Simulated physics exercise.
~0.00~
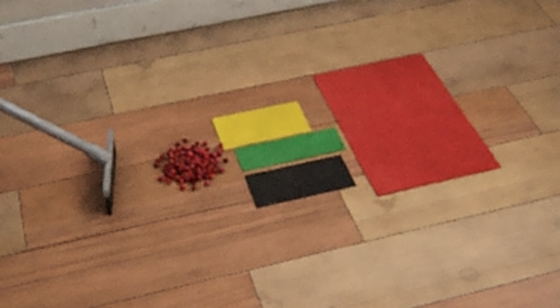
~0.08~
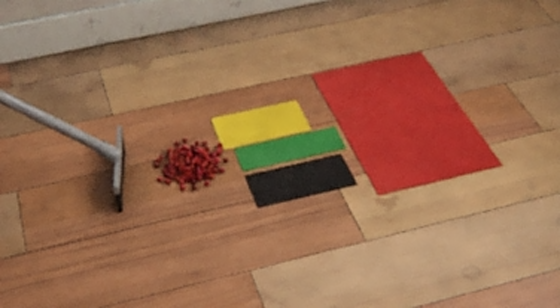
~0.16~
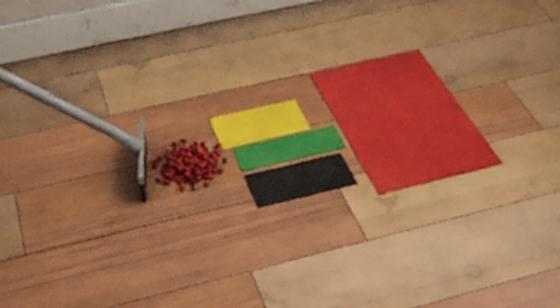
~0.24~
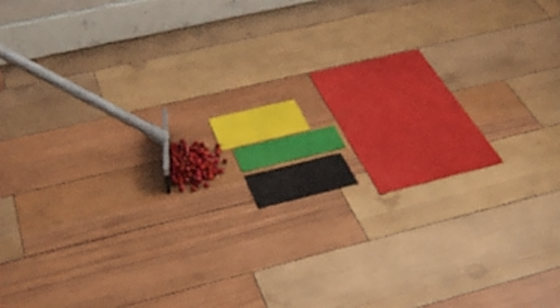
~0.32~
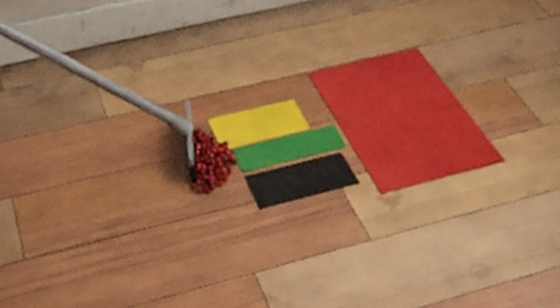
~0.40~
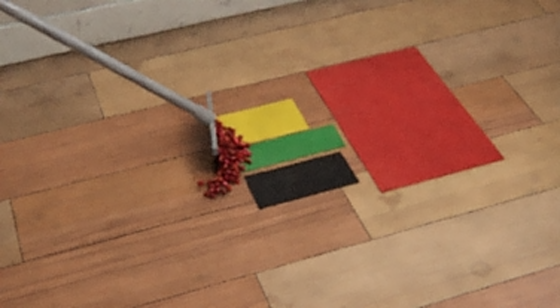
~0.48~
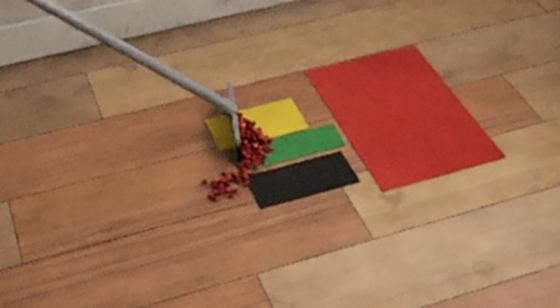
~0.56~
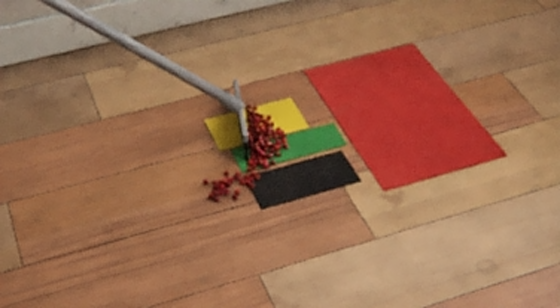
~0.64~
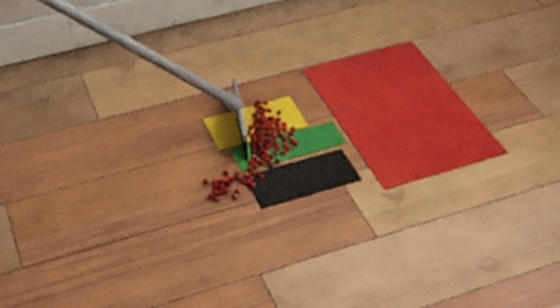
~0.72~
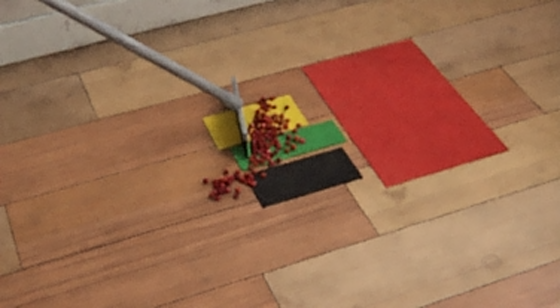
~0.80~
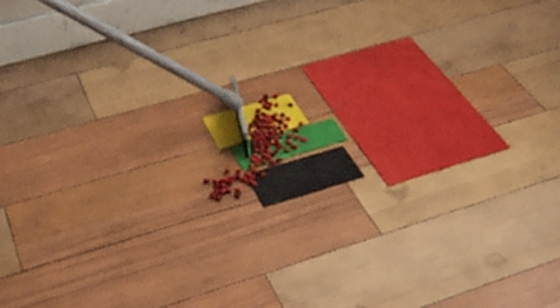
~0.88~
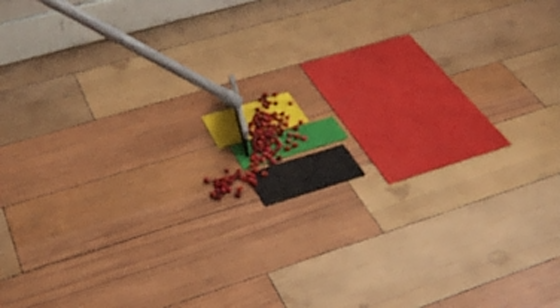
In the video, a squeegee on a wooden floor moves right and pushes a pile of small red berries onto yellow and green mats, then stops. The berries end up scattered mostly across those two, with some on bare floor, a few touching the black mat and none on the red.
